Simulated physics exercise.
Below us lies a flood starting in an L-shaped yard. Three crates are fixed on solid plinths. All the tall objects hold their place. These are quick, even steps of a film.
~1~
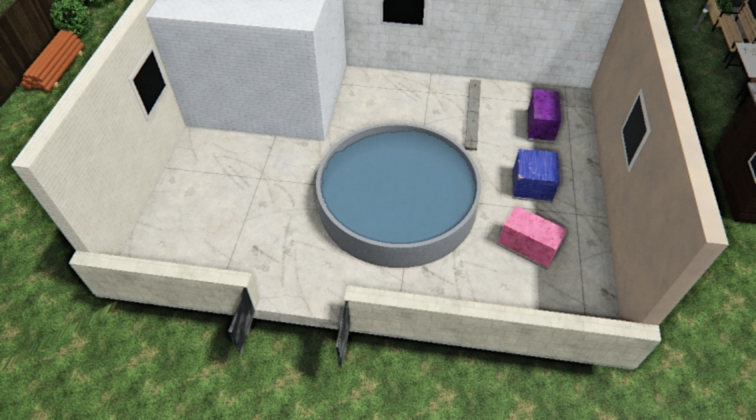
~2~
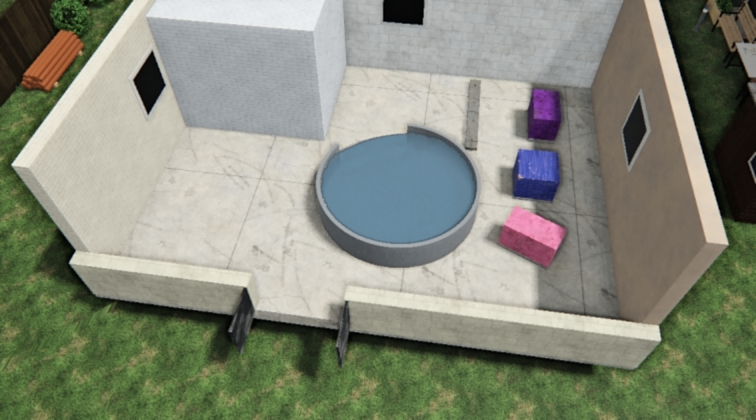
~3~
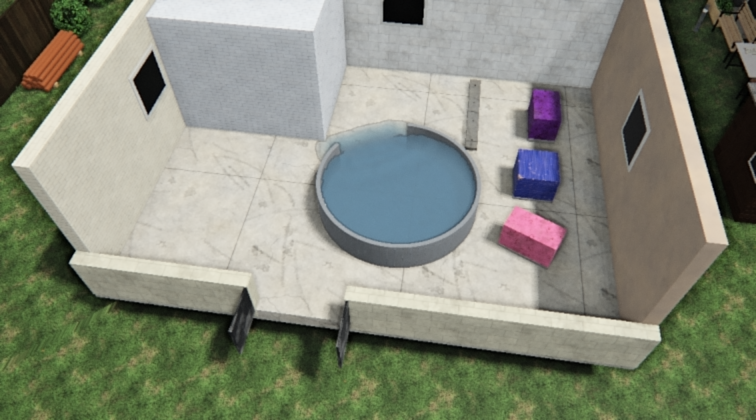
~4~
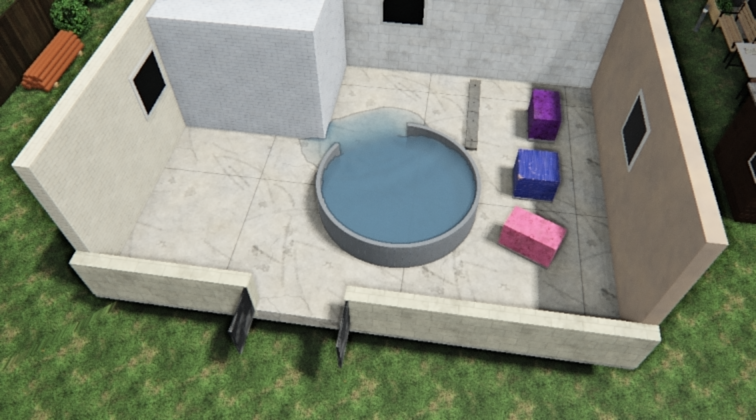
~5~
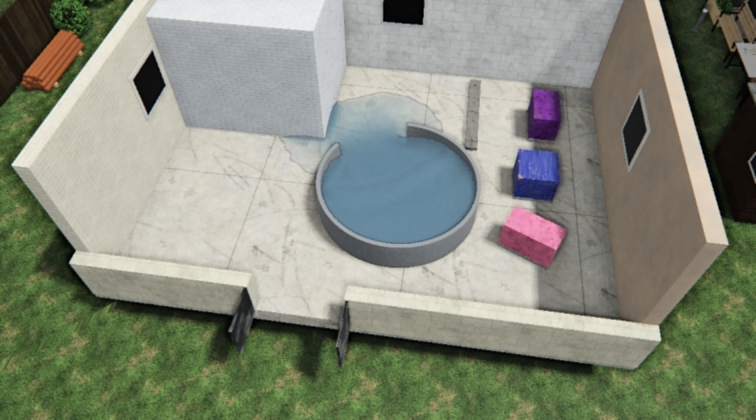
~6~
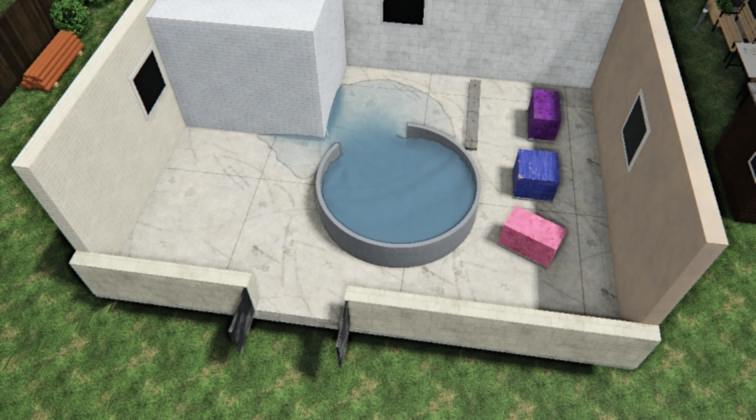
A round grey pool full of blue water stands in the middle of a pale, walled yard, seen from high above by a still camera. A white block rises at the left, purple, blue and pink boxes line the right, and green grass lies outside the walls. The pool's far rim opens in a gap, and water pours through, spreading across the paving behind it and around the block's near corner.
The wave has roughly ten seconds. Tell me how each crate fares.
The blue crate gets wet; the purple crate gets wet; the pink crate gets wet.
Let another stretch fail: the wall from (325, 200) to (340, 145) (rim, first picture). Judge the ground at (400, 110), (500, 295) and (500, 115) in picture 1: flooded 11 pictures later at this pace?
In turn: Not flooded, dry, clear.
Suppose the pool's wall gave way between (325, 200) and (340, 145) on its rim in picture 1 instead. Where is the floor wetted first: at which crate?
That is the pink one.
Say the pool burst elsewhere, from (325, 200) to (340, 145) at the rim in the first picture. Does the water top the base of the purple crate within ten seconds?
Then: Purple is safe.
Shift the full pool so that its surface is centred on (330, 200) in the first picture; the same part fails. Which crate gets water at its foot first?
The crate marked purple.
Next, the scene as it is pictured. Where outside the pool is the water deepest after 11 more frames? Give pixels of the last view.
Roughly at (350, 68).
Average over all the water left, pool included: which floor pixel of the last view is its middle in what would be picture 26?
At about (399, 147).
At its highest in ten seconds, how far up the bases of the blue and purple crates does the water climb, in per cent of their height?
About 310 and 210 per cent.
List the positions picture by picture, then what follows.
The round pool at (398, 182) is whole and still, in the first picture.
The front is at a hidden place, out from the gap on the round pool's far side, in the second picture.
The front is at a hidden place, out from the gap on the round pool's far side, in the third picture.
Water pours out on the round pool's far side and has run to (304, 140), in the fourth picture.
The front is at (284, 138), out from the gap on the round pool's far side, in the fifth picture.
Water pours out on the round pool's far side and has run to (264, 136), in the sixth picture.
A moment on, water covers 20 % of the floor; the blue crate not reached, the purple crate not reached, the pink crate not reached.
Next, water covers 25 % of the floor; the blue crate not reached, the purple crate not reached, the pink crate not reached.
Then, water covers 45 % of the floor; the blue crate water round its plinth, the purple crate water round its plinth, the pink crate not reached.
Later, water covers 75 % of the floor; the blue crate water round its plinth, the purple crate water round its plinth, the pink crate water round its plinth.
In the end, water covers 95 % of the floor; the blue crate was topped, the purple crate was topped, the pink crate was topped.
